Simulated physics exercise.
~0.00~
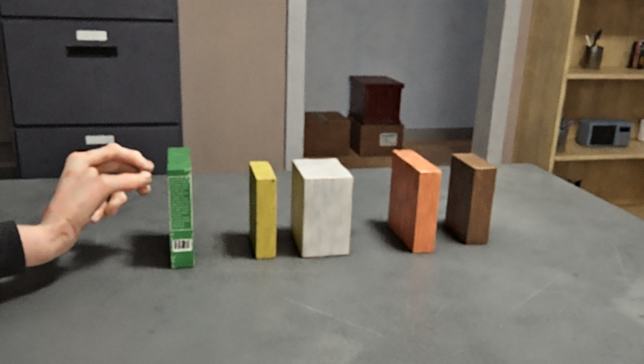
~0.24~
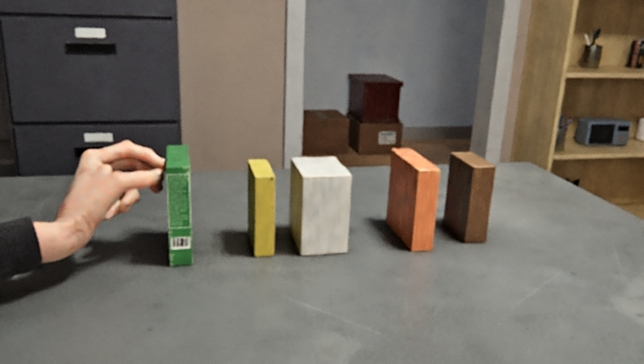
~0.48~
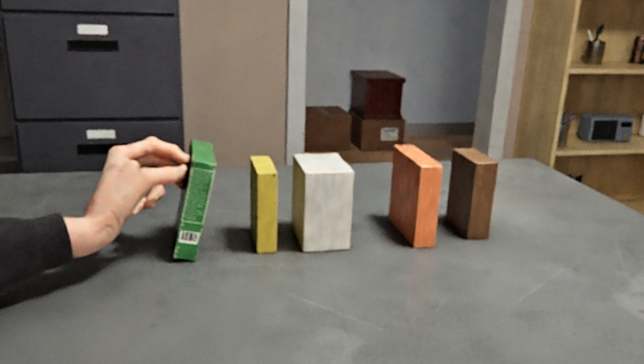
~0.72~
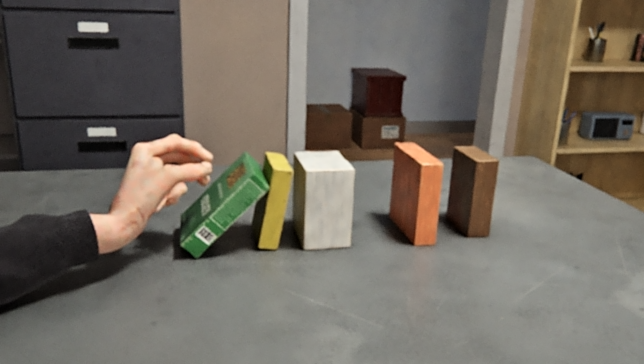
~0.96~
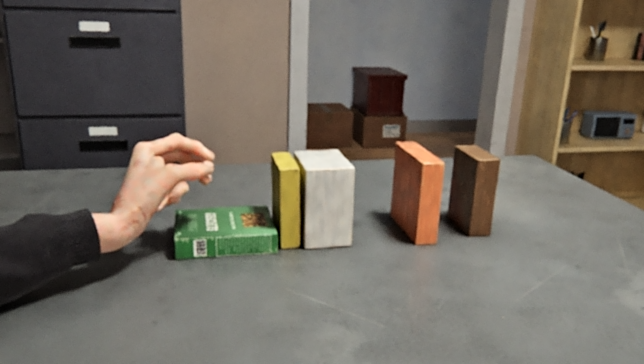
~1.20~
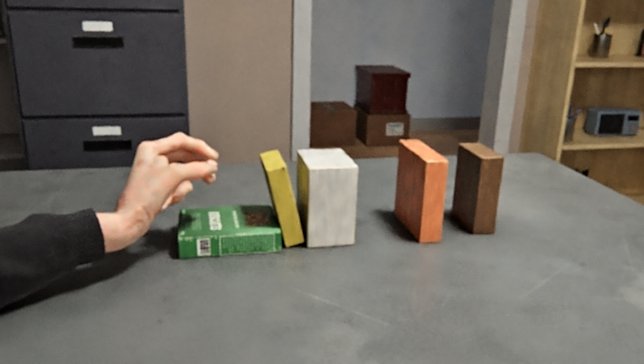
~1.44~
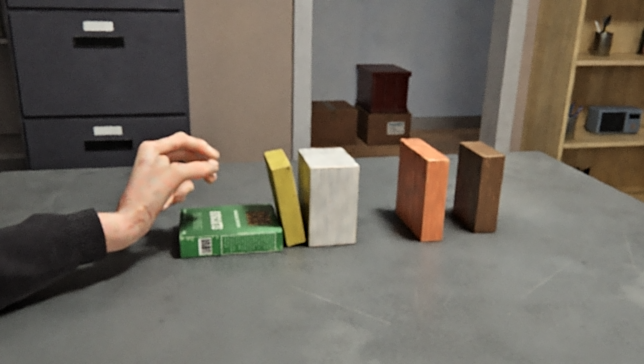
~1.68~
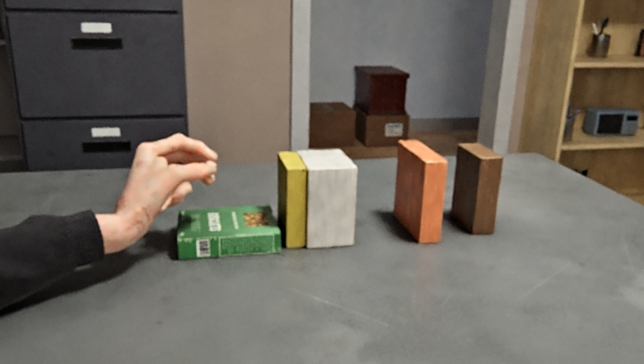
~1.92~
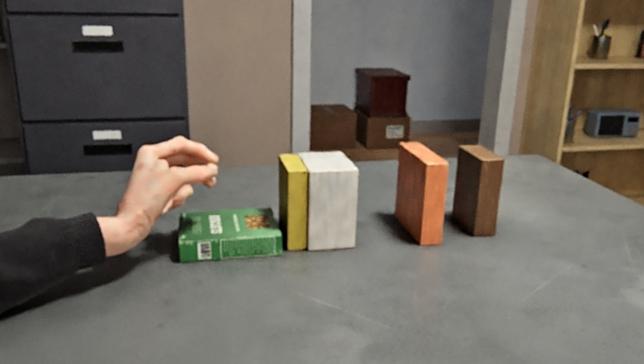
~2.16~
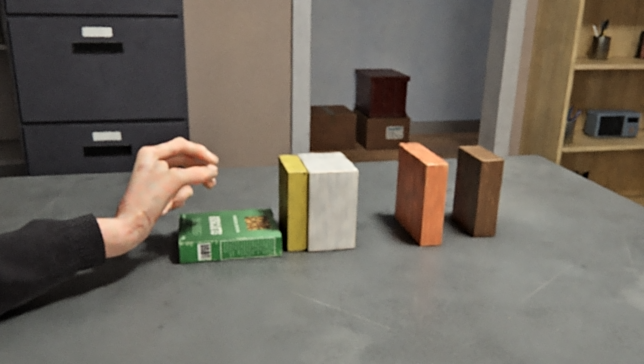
On a grey tabletop in a room with dark drawers and a wooden shelf behind, a green packet, a yellow board, a white block, an orange block and a brown board stand upright in a row. A hand reaches in from the left and tips the packet to the right, then stays still. The packet falls against the yellow board, pushing it towards the white block, and drops flat. The yellow board rocks back to the left, then settles upright against the white block. The orange block and brown board remain standing, untouched.
